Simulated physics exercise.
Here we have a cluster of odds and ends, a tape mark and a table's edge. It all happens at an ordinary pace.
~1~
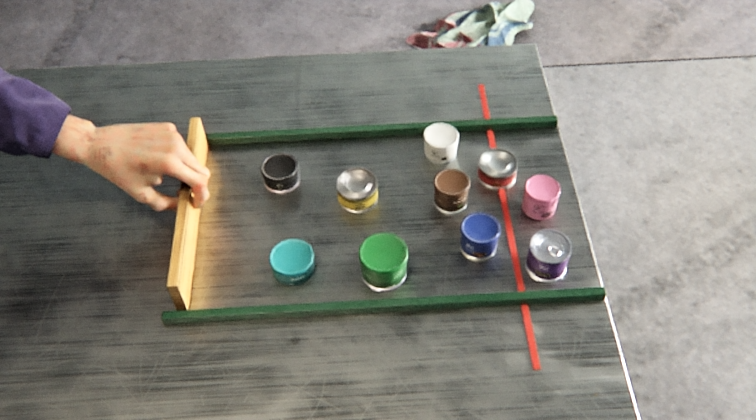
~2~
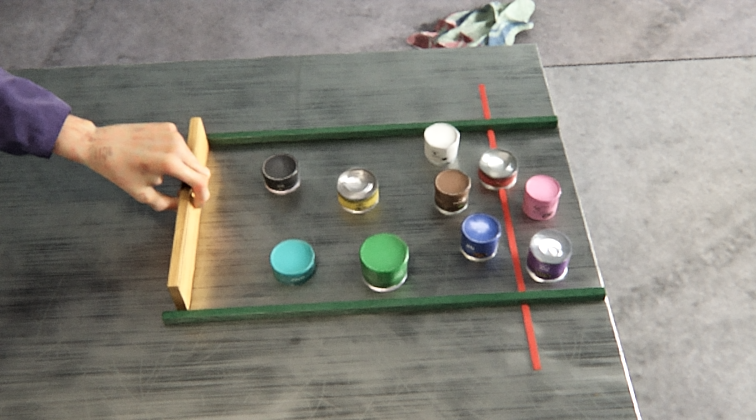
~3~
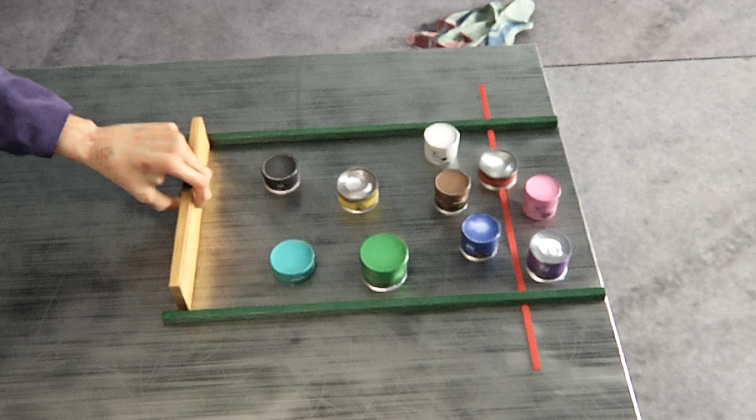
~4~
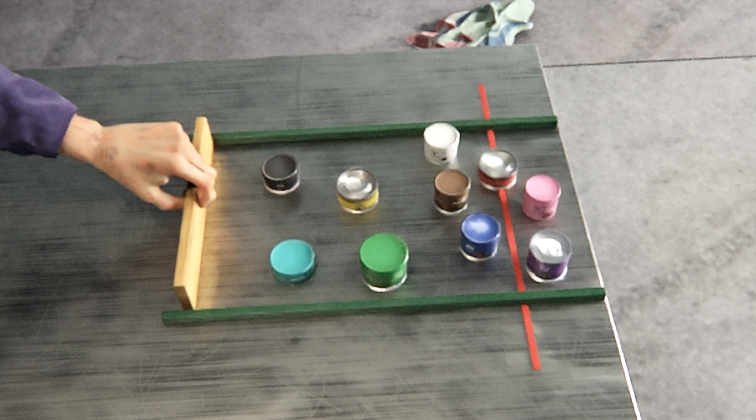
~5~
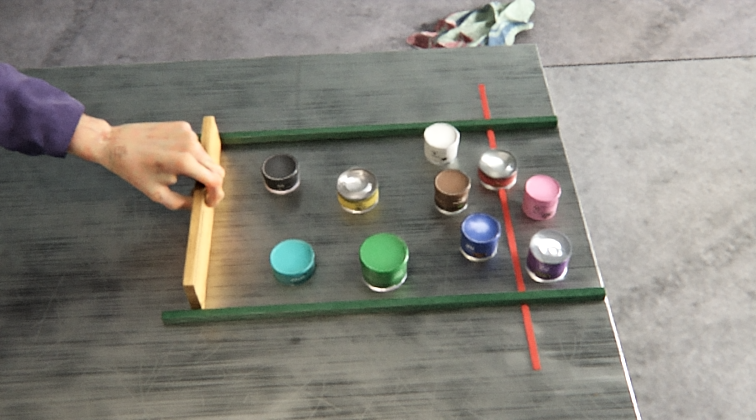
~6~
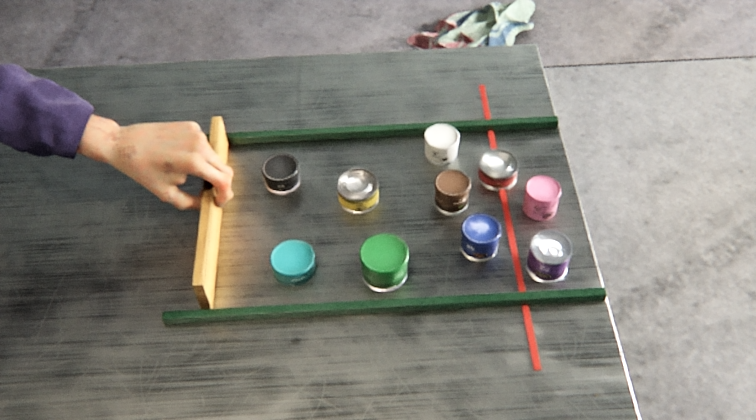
The footage shows a hand gripping a wooden board at the left of a dark table and sliding it slightly rightward between two green rails, while the colourful pots and tins near a red tape line stay still.
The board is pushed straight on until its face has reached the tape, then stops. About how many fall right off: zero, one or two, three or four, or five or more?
The number that fall off is one or two.
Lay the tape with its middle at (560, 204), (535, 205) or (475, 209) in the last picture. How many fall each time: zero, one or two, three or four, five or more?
The falls would be five or over; 5 or more; none.
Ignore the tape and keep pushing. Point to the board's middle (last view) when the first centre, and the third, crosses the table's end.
Its middle is around (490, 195) and later (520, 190).
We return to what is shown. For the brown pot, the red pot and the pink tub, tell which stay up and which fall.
The brown pot holds on; the red pot survives; the pink tub comes down.
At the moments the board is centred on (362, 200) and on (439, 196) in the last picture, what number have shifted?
4 and 7.
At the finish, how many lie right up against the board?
In contact: 5.
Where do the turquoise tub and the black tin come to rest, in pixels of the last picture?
The turquoise tub stops around (534, 233); the black tin around (517, 161).
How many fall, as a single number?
It comes to 1.
A little later, none off yet; pink tub at rest near (541, 199); purple tin at rest near (549, 256); red pot at rest near (498, 169).
Next, none off yet; pink tub moving near (548, 198); purple tin moving near (557, 256); red pot moving near (506, 170).
When it is over, the number that fall off is one or two; down, pink tub.
